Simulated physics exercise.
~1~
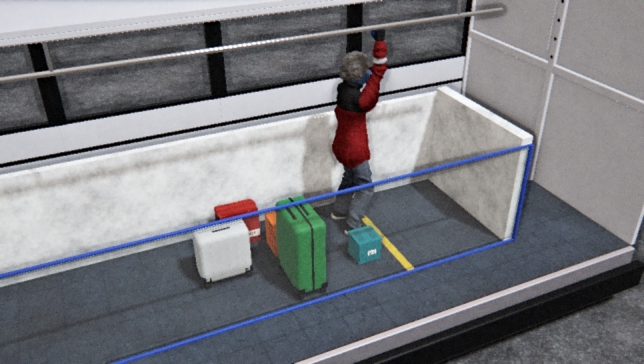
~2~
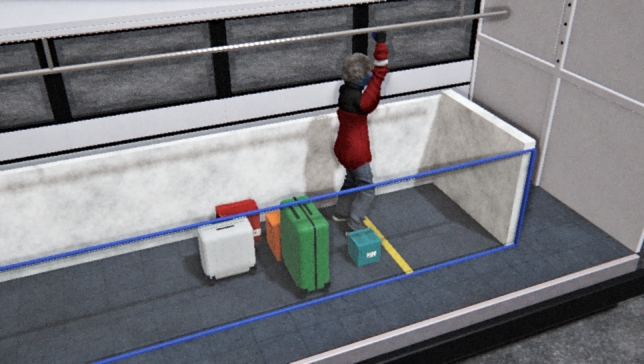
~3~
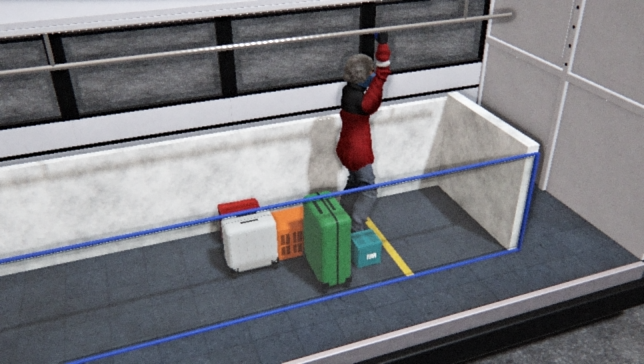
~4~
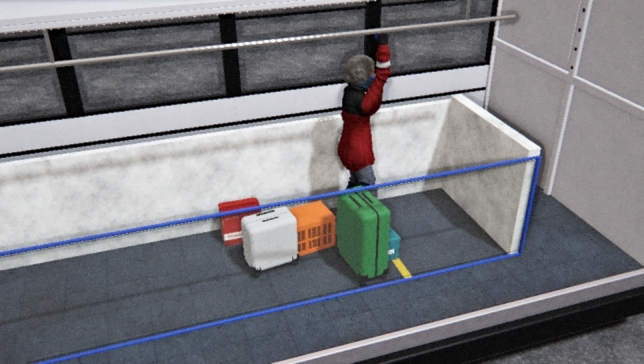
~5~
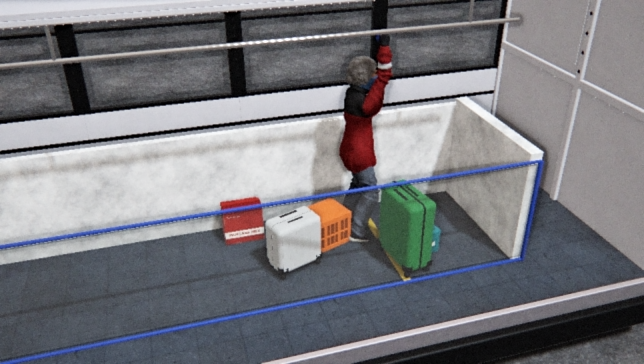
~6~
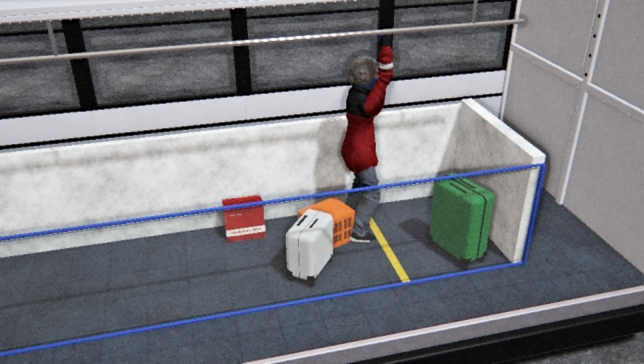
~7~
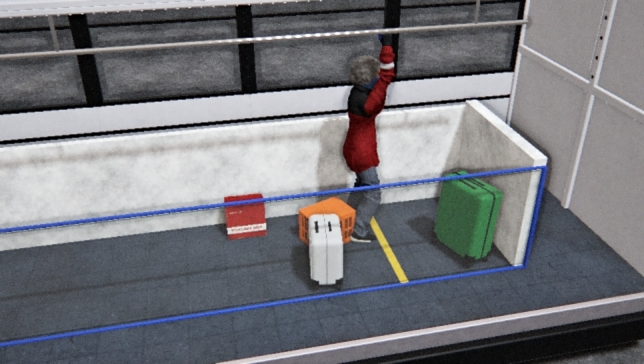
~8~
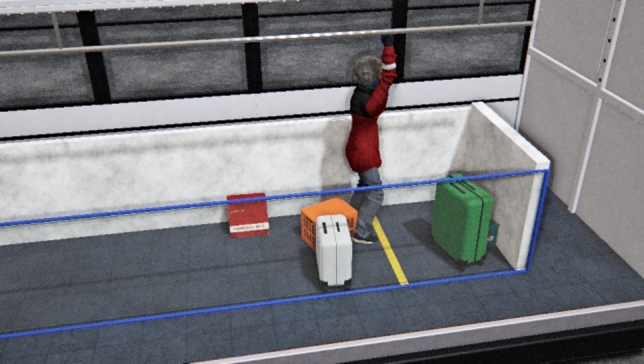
The green suitcase slides right across the yellow line and stops near the end wall.
